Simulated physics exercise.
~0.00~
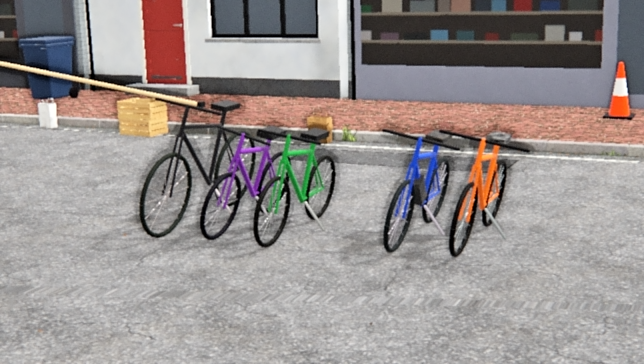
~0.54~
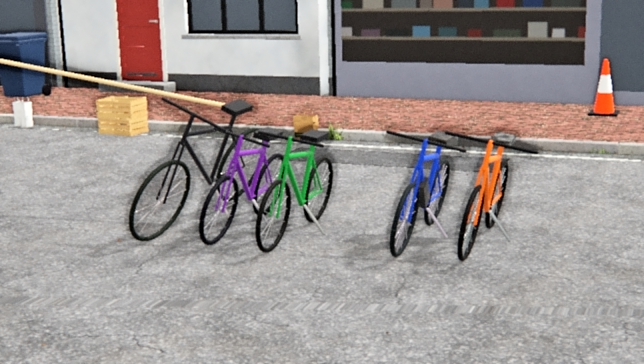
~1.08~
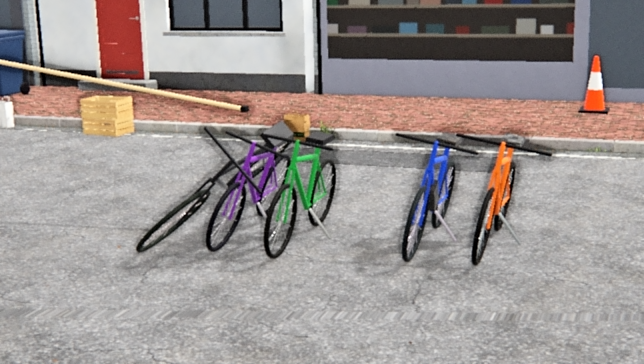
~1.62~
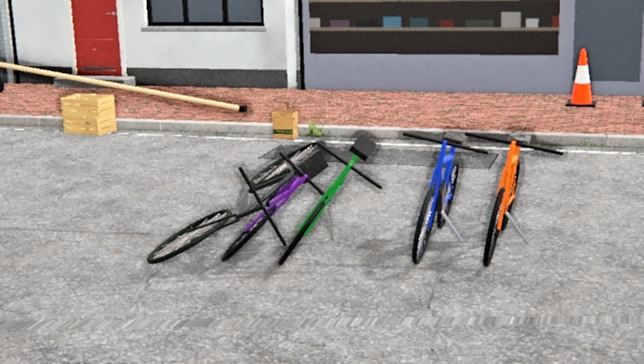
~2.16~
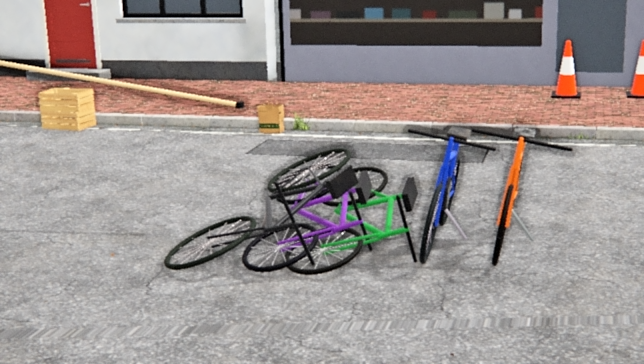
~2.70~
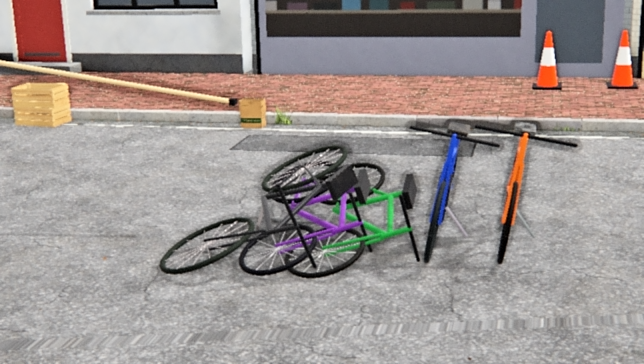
In this clip, a pole pushes the black bicycle at the left of a roadside row of five, and it topples rightward into the purple one, which falls with the green one into a tangled heap, while the blue and orange bicycles remain standing.
